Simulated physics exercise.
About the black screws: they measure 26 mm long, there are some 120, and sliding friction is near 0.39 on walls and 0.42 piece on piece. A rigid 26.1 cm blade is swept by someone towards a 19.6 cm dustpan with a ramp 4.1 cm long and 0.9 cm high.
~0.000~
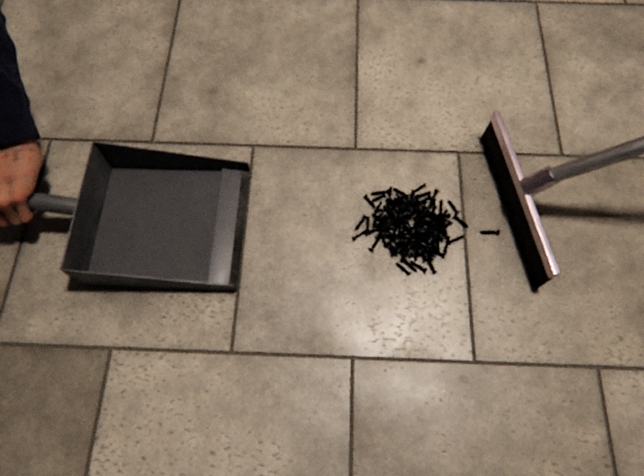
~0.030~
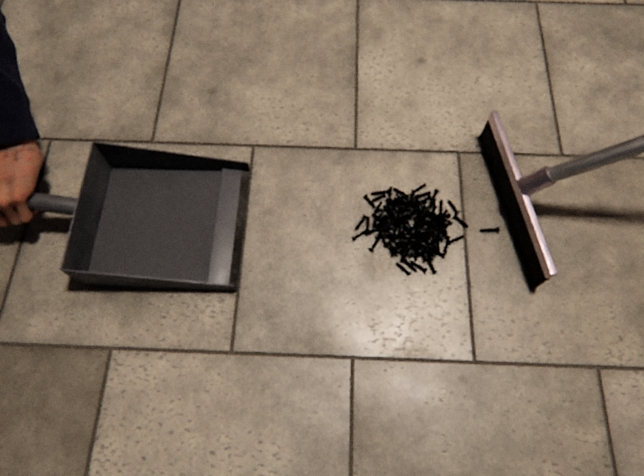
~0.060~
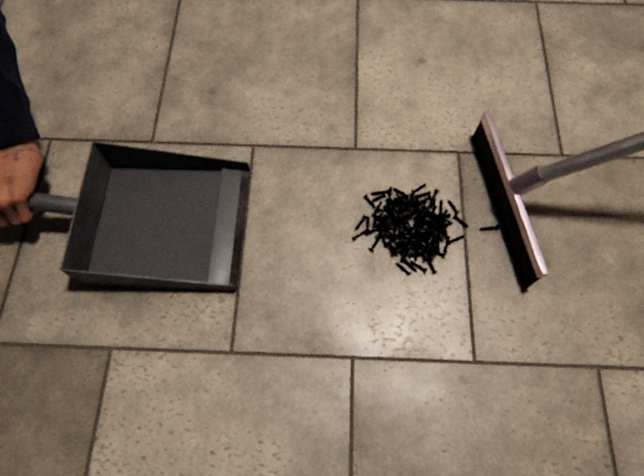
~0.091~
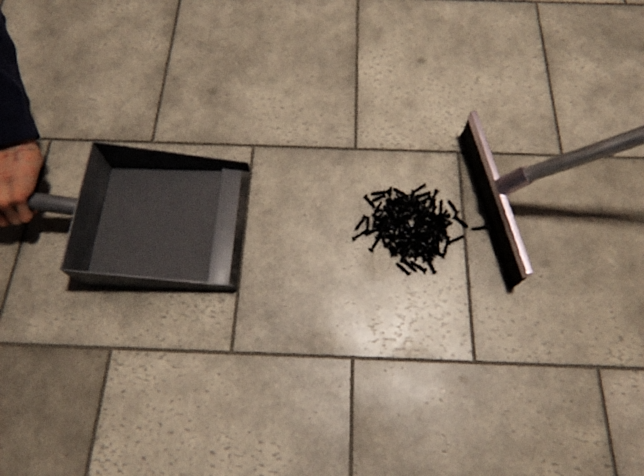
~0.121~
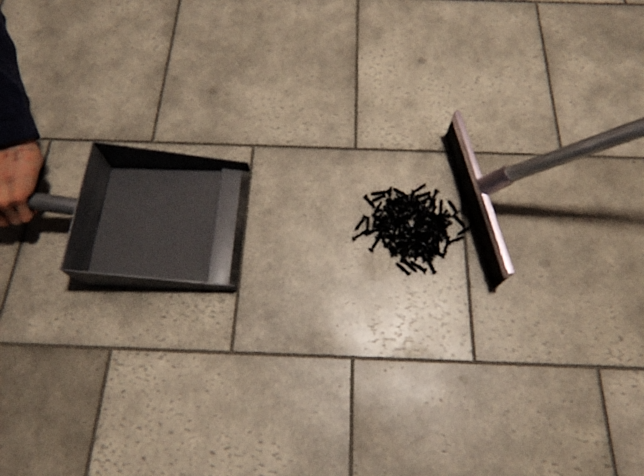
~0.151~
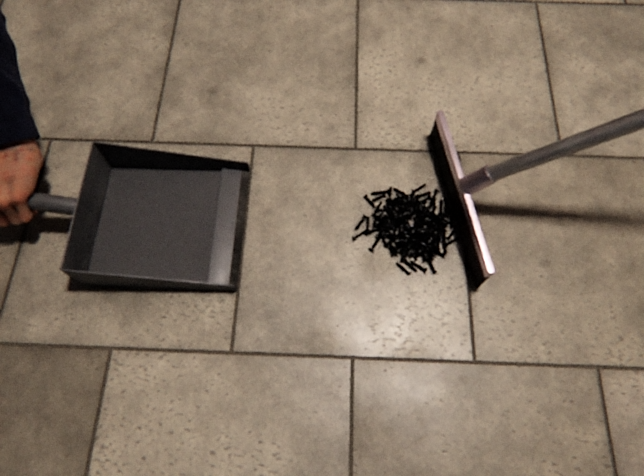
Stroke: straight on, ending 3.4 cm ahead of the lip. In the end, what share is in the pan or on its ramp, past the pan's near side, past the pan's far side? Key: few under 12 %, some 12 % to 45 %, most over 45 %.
Pan = some, near side = few, far side = few.
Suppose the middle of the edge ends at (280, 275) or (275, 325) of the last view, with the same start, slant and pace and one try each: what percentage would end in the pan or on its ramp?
Close to 30 and 15 in a hundred, in that order.
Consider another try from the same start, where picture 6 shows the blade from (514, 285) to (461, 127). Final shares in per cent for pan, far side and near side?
Pan: 10, far side: 0, near side: 25.
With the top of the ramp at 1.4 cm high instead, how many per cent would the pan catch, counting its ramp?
Estimated share: Around 25 in a hundred.
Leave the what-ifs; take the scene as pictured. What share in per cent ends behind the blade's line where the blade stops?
Estimate: Near 0 %.
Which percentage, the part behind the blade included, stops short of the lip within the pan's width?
Share: Roughly 60 percent.
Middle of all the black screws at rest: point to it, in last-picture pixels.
Around (248, 231).
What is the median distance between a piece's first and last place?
It works out to some 26 cm.
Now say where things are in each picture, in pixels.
The first frame shows blade from (553, 274) to (495, 118), moved 0.0 cm, 0 of the pieces shifted so far; middle of the pieces at (410, 226); pan at (158, 225).
The second frame shows blade from (550, 274) to (493, 118), moved 0.4 cm, 0 of the pieces shifted so far; middle of the pieces at (410, 226).
The third frame shows blade from (541, 274) to (485, 118), moved 1.5 cm, 1 of the pieces shifted so far; middle of the pieces at (410, 226).
The fourth frame shows blade from (526, 274) to (472, 118), moved 3.5 cm, 1 of the pieces shifted so far; middle of the pieces at (410, 226).
The fifth frame shows blade from (508, 273) to (456, 118), moved 6.0 cm, 1 of the pieces shifted so far; middle of the pieces at (410, 226).
The sixth frame shows blade from (489, 273) to (439, 117), moved 8.5 cm, 4 of the pieces shifted so far; middle of the pieces at (410, 226); pan at (158, 225). The blade's pace is about 0.84 m/s.
After 0.31 s, middle of the blade 18 cm from the lip; 0 % over the lip, far side 0 %, near side 0 %.
After 0.42 s, middle of the blade 9 cm from the lip; 0 % over the lip, far side 0 %, near side 5 %.
Then, at 0.65 s, middle of the blade 6 cm from the lip; 35 % over the lip, far side 0 %, near side 5 %.
By 1.4 s all is still; pan 30 %, near side 5 %, far side 5 %, in front of the lip or behind the blade 60 %.
